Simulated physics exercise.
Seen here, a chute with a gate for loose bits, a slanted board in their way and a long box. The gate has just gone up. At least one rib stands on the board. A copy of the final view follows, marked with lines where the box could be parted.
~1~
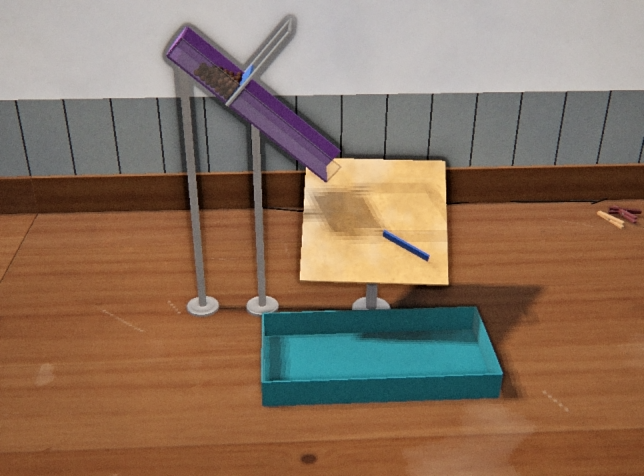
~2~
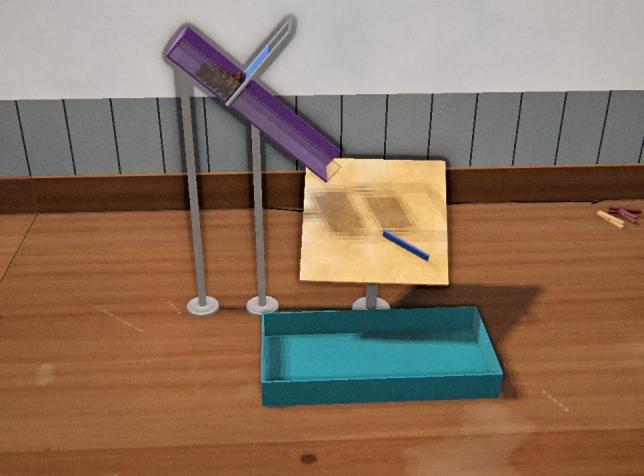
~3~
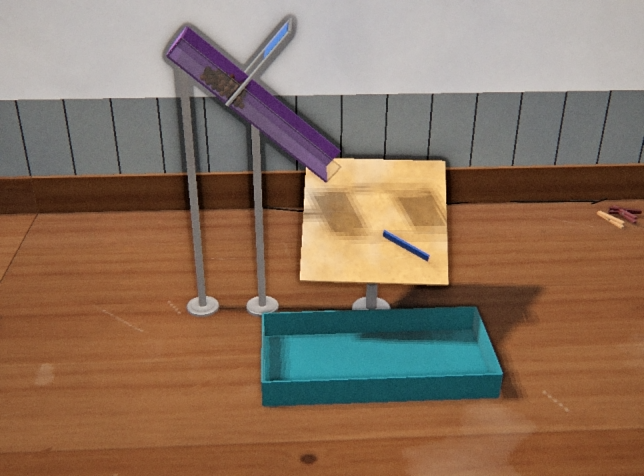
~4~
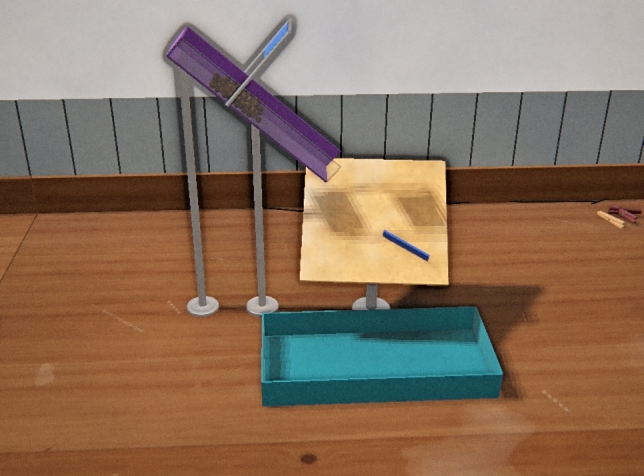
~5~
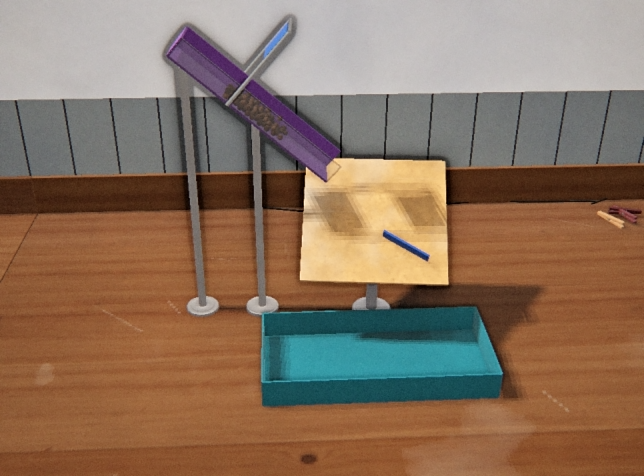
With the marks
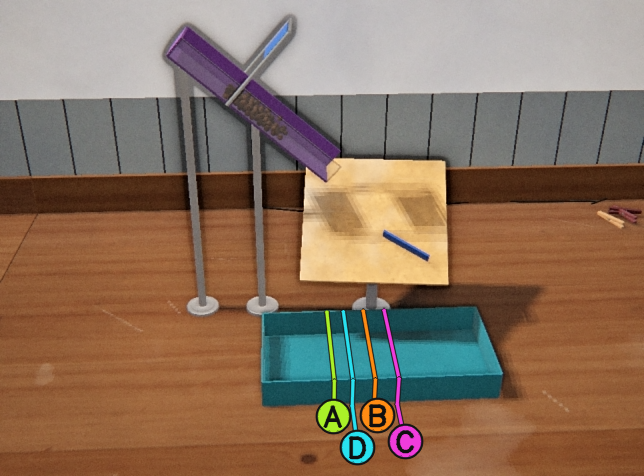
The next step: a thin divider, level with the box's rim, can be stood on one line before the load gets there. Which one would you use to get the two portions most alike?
C works best here.
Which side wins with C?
Right.
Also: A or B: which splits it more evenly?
The answer is B.
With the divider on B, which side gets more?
The right side.
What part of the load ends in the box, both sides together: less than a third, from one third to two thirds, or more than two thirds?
It is from one third to two thirds.
On the marked copy, line A crosses the front rim at (334, 380); line B crosses the front rim at (375, 378); line C crosses the front rim at (398, 377); line D crosses the front rim at (352, 379).
With A, of what is caught, none on the left of the divider, all on the right.
With B, of what is caught, a small part on the left of the divider, most on the right.
With C, of what is caught, about a third on the left of the divider, about two thirds on the right.
With D, of what is caught, a small part on the left of the divider, nearly all on the right.
